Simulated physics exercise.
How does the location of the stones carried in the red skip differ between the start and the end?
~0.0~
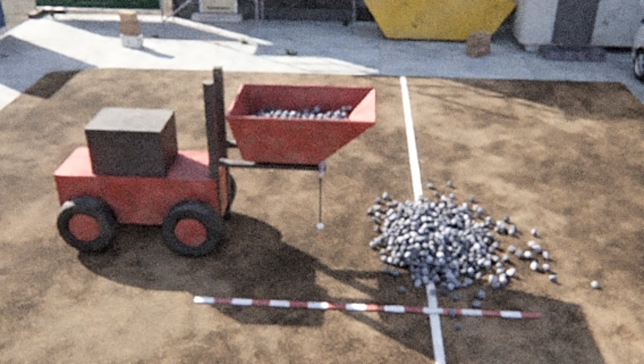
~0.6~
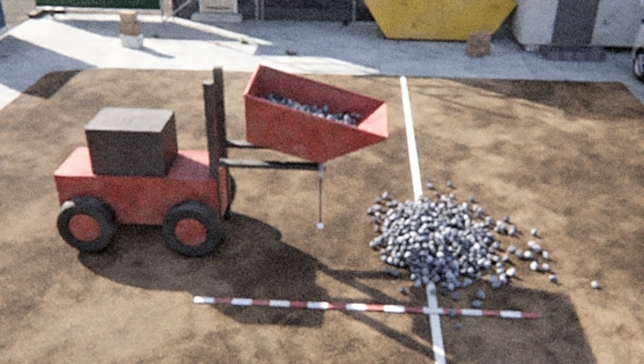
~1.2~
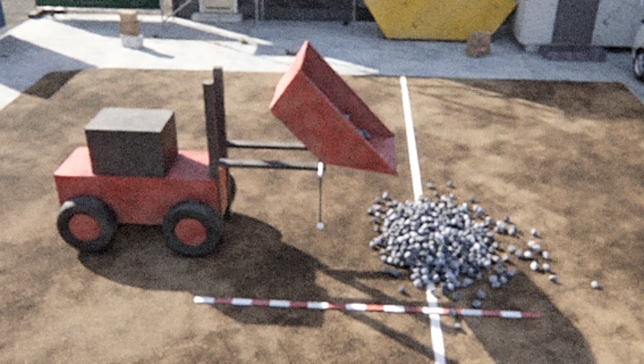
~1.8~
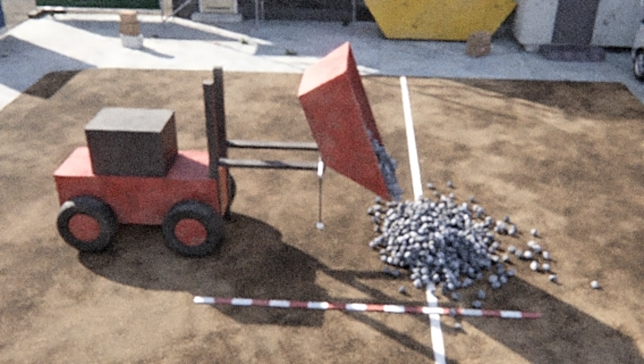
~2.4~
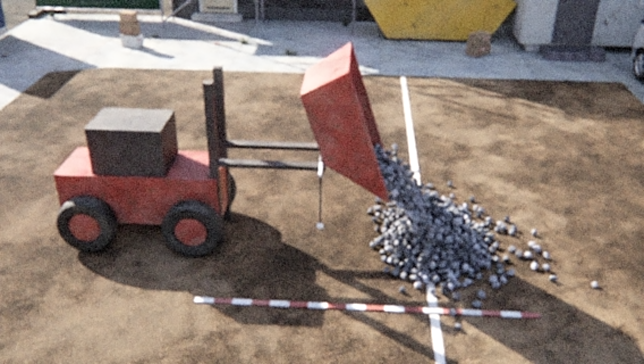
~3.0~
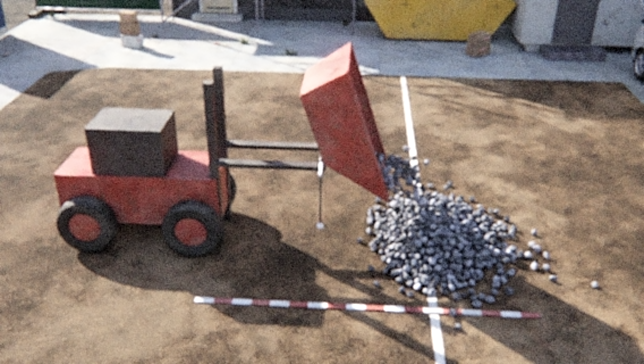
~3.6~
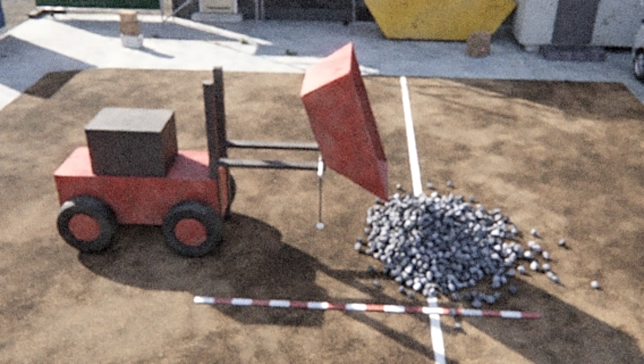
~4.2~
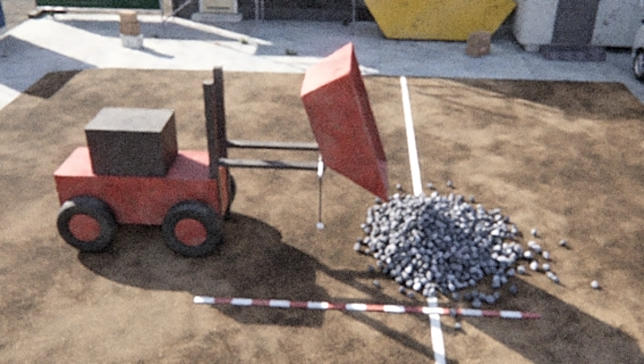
At the start they sit inside the raised skip, to the left of the white line. By the end they lie lower and farther right, on the ground in the heap that spreads across the line.
The clip shows a red and black loader-like vehicle holding a red skip of grey stones beside a loose pile across a white ground line. The skip tips forward to the right, the stones pour onto the pile, and it ends emptied and steeply tilted above a larger heap.
